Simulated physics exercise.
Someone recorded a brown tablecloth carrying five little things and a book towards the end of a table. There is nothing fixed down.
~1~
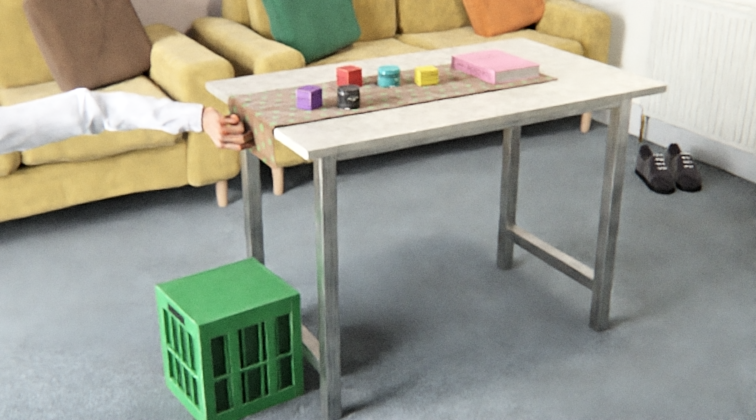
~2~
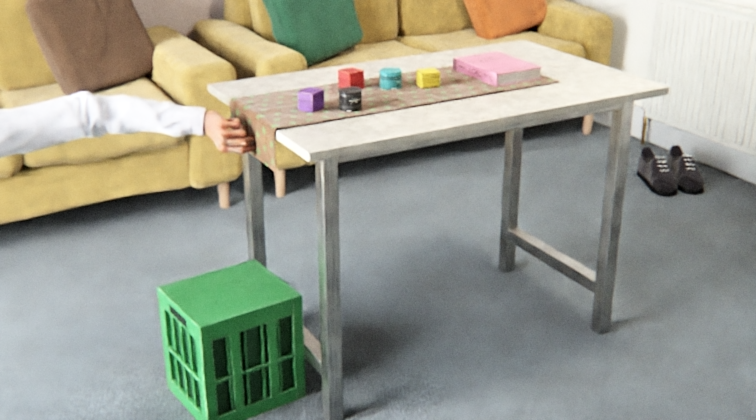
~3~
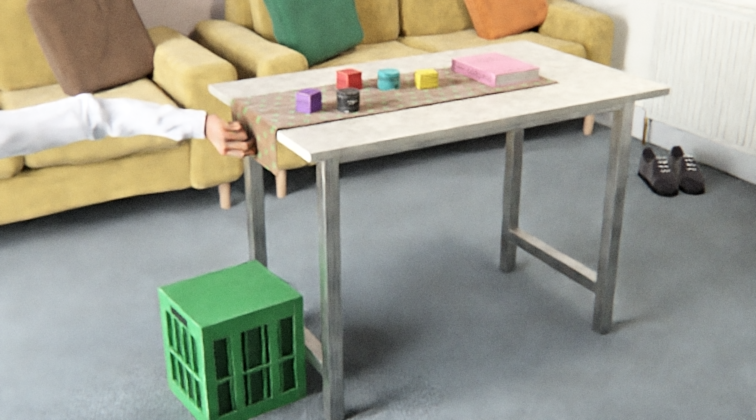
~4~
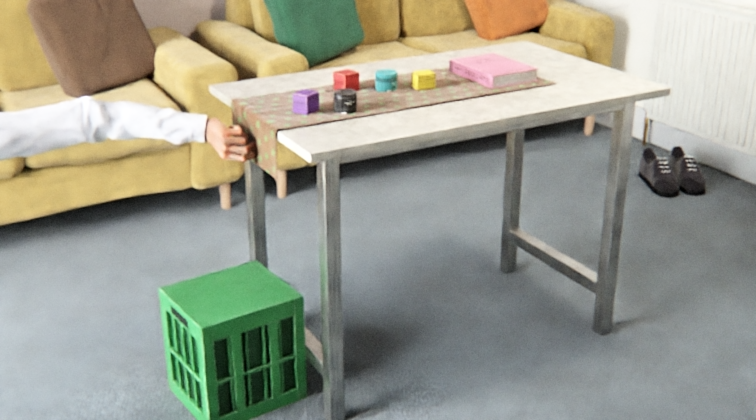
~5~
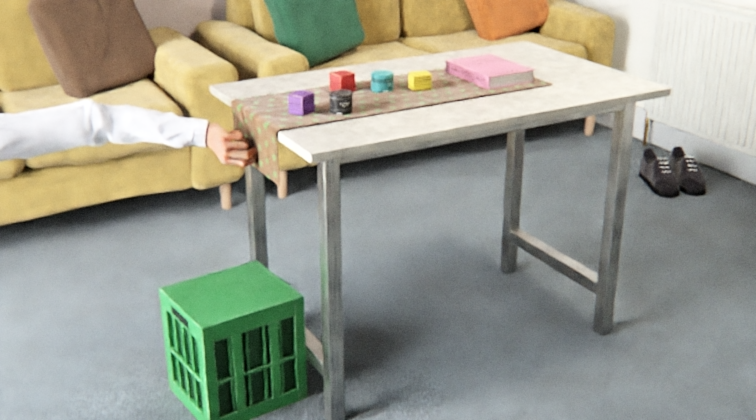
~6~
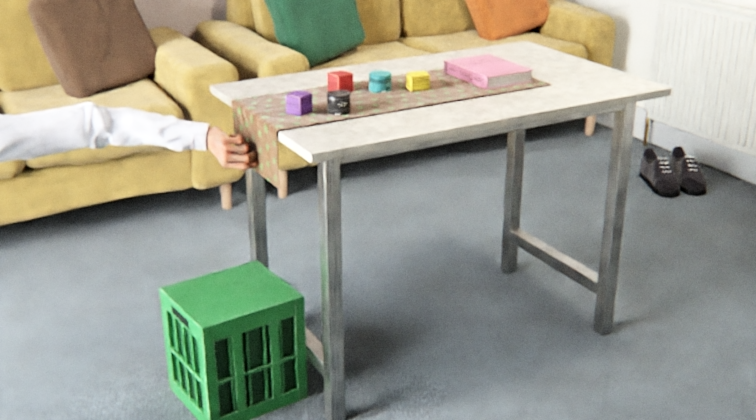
A hand slowly pulling a brown cloth slightly left over a table's edge, small colourful blocks, pots and pink book shifting along.
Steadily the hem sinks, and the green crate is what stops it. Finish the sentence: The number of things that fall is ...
The number of things that fall is three.
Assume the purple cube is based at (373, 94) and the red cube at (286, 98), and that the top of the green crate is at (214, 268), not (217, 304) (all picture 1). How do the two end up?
Purple cube stays, red cube is gone.
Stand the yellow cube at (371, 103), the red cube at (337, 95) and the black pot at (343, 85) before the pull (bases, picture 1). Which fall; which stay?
Of the three, the yellow cube takes a tumble, the red cube takes a tumble, the black pot takes a tumble.
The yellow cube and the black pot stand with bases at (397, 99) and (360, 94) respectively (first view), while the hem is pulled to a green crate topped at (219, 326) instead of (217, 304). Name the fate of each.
As for the yellow cube, it leaves the top; as for the black pot, it leaves the top.
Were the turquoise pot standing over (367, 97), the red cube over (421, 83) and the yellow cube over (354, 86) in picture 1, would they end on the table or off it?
You'd see the turquoise pot go down, the red cube hang on and the yellow cube go down.
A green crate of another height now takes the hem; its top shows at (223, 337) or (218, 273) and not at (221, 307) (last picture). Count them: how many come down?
The tally is 4 and 2.
Soon after, hem near (258, 231); purple cube gone.
Then, hem near (258, 271); purple cube, black pot and red cube gone.
At rest, hem on the crate; purple cube, black pot and red cube gone. The answer is three.
